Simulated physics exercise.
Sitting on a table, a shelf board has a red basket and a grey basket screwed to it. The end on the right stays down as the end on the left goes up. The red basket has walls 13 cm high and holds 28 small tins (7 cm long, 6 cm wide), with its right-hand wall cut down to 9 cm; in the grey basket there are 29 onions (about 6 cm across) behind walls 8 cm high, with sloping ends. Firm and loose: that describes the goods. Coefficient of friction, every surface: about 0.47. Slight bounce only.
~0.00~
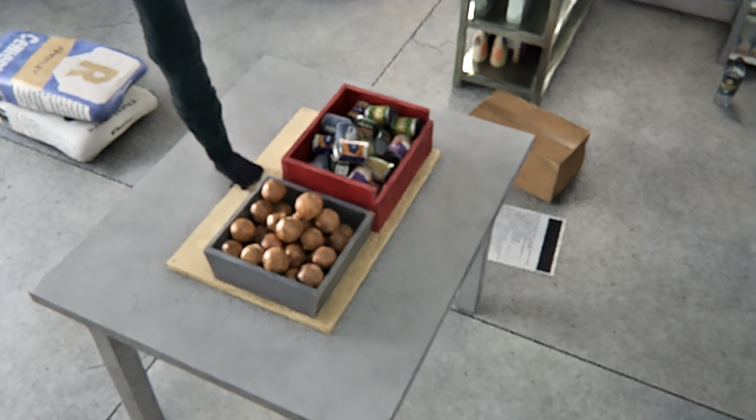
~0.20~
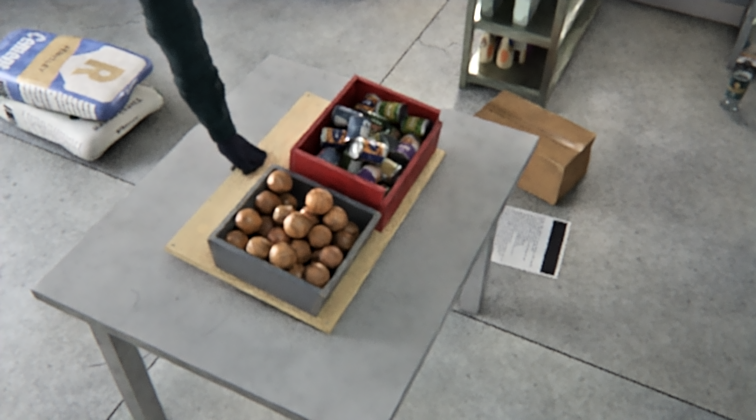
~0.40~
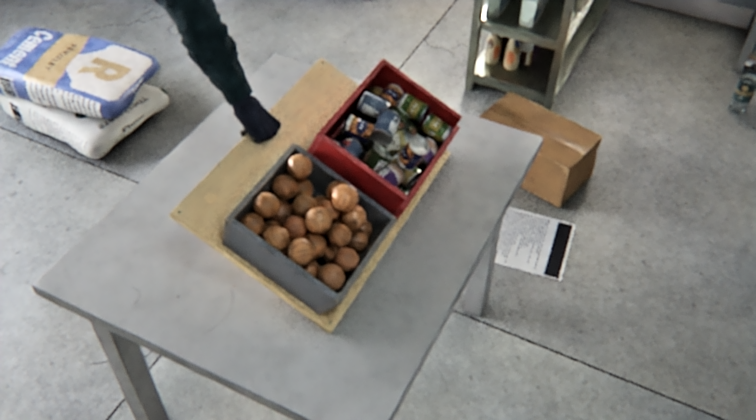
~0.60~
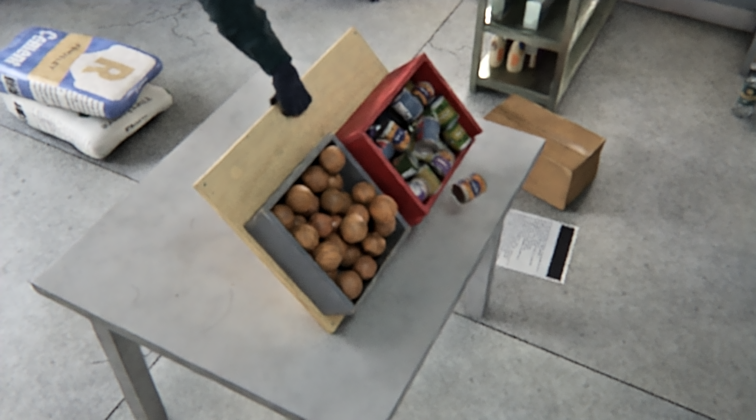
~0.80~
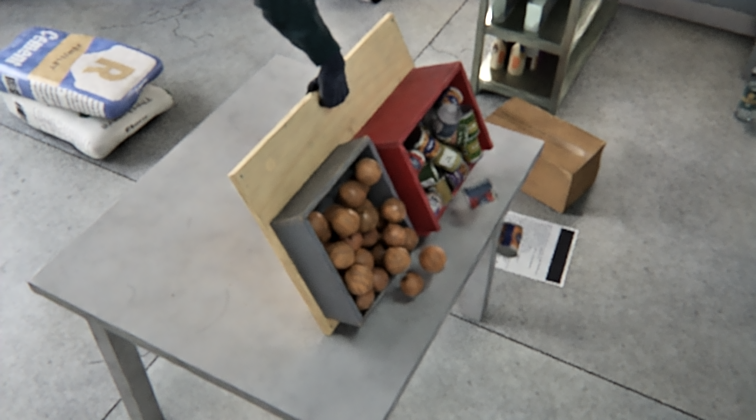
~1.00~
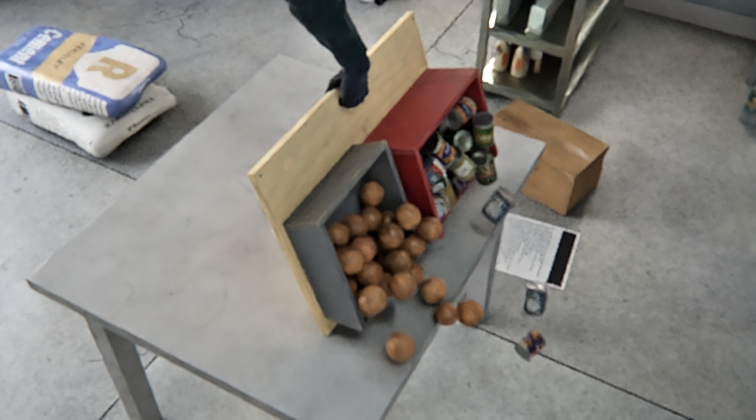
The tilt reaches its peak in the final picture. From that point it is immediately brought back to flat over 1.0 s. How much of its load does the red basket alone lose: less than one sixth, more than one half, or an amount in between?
The loss is one sixth to half.
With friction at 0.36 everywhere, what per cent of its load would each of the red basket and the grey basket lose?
That would cost the red basket 30 and the grey basket 50 per cent of the load.
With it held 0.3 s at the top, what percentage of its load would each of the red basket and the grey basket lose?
Red basket: 40%, grey basket: 60%.
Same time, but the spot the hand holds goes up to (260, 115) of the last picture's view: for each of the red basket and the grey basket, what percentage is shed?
Then red basket 0, grey basket 0 per cent.
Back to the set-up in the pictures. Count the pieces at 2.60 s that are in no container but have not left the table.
I'd say close to 8 in all.
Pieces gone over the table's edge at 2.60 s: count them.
Piece count: Some 20.
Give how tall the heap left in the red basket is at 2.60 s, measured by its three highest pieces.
I'd say some 12 cm high.
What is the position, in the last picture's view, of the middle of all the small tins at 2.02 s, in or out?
Centre approx. (399, 167).
After 1.26 s, tilt 59°; the red basket is down by 7 of 28 and the grey basket is down by 15 of 29.
After 1.58 s, tilt 27°; the red basket is down by 10 of 28 and the grey basket is down by 16 of 29.
After 2.02 s, tilt 0°; the red basket is down by 10 of 28 and the grey basket is down by 16 of 29.
When it is over (at 2.60 s), the red basket is down by 10 of 28 and the grey basket is down by 16 of 29. Asked share, 10 of 28, 36 per cent.
